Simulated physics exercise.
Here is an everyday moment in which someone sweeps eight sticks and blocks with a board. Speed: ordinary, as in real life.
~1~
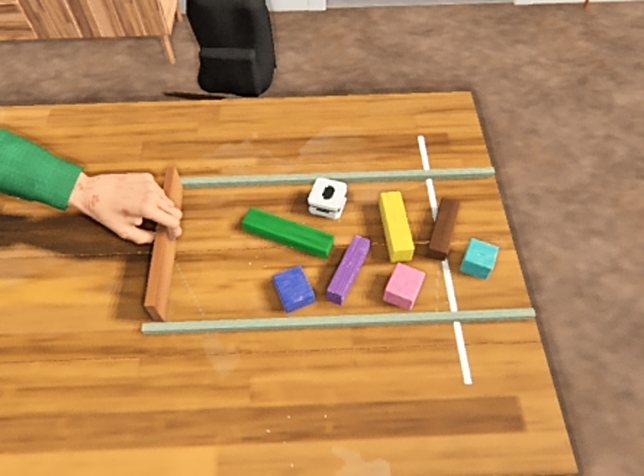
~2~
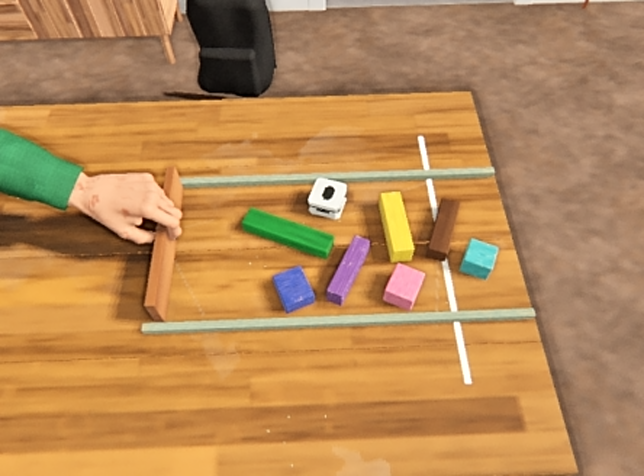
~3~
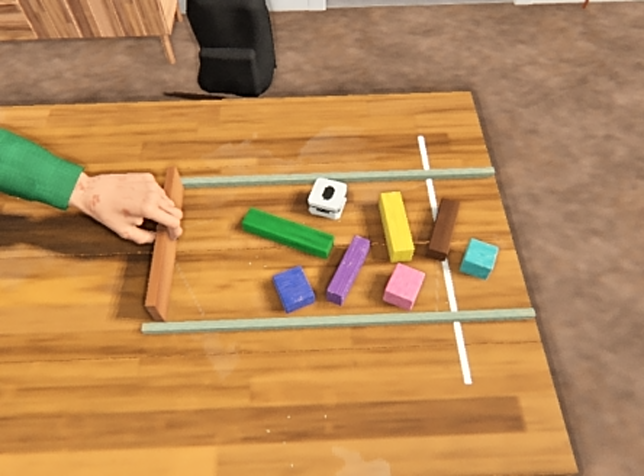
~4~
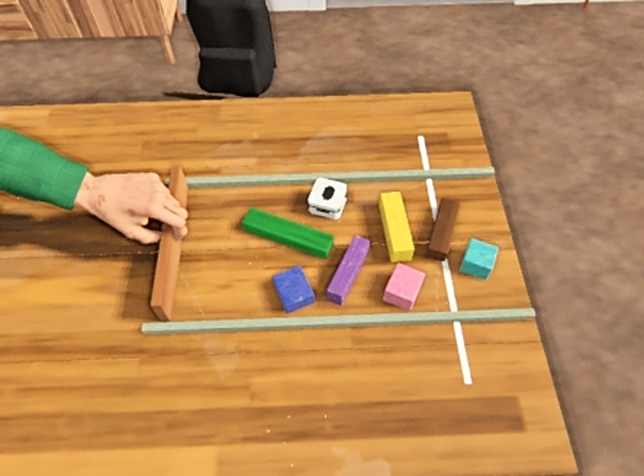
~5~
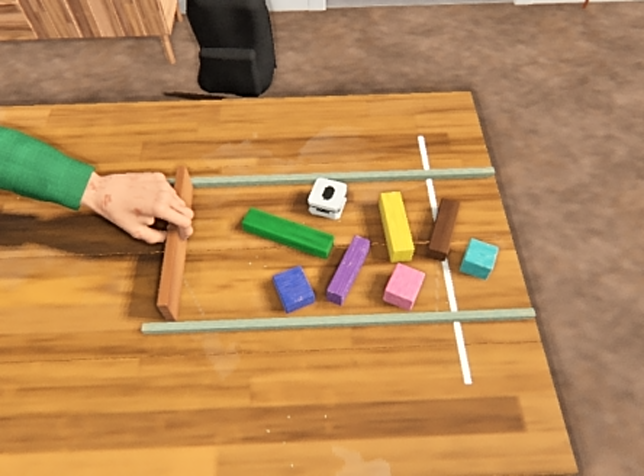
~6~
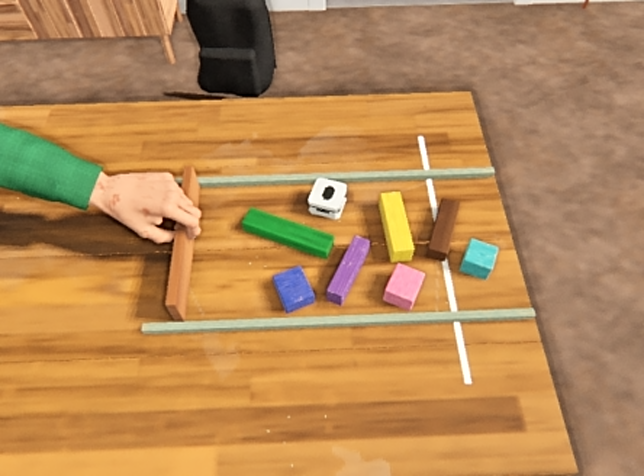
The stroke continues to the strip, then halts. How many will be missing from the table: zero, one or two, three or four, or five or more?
One to two.
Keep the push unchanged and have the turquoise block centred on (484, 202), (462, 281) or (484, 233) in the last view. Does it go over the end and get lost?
The turquoise block goes over; is lost; drops off.
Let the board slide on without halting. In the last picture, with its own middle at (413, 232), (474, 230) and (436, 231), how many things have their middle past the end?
0, 5, 1.
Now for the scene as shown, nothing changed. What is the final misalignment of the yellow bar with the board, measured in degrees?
Near 20 degrees.
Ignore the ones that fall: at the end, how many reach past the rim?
The number would be 3.
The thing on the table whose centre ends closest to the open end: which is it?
Closest at the end: The pink block.
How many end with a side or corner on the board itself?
I count 3 of them.
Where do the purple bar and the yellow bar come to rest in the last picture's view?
You'll see the purple bar at (508, 277), with the yellow bar at (482, 222).
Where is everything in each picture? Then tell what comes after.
In the first picture, turquoise block (479, 259); brown stick (443, 229); pink block (404, 287); board (166, 241); tape (441, 242).
In the second picture, brown stick (443, 229); yellow bar (395, 226).
In the third picture, pink block (404, 287); board (167, 241).
In the fourth picture, turquoise block (479, 259); green stick (288, 233).
In the fifth picture, brown stick (443, 229); white case (328, 200).
In the sixth picture, turquoise block (479, 259); brown stick (443, 229); pink block (404, 287); board (185, 240); tape (441, 242).
A little later, none off yet; turquoise block at rest near (479, 259); brown stick at rest near (443, 229); pink block at rest near (405, 289).
When it is over, the number that fall off is one or two; down, turquoise block.
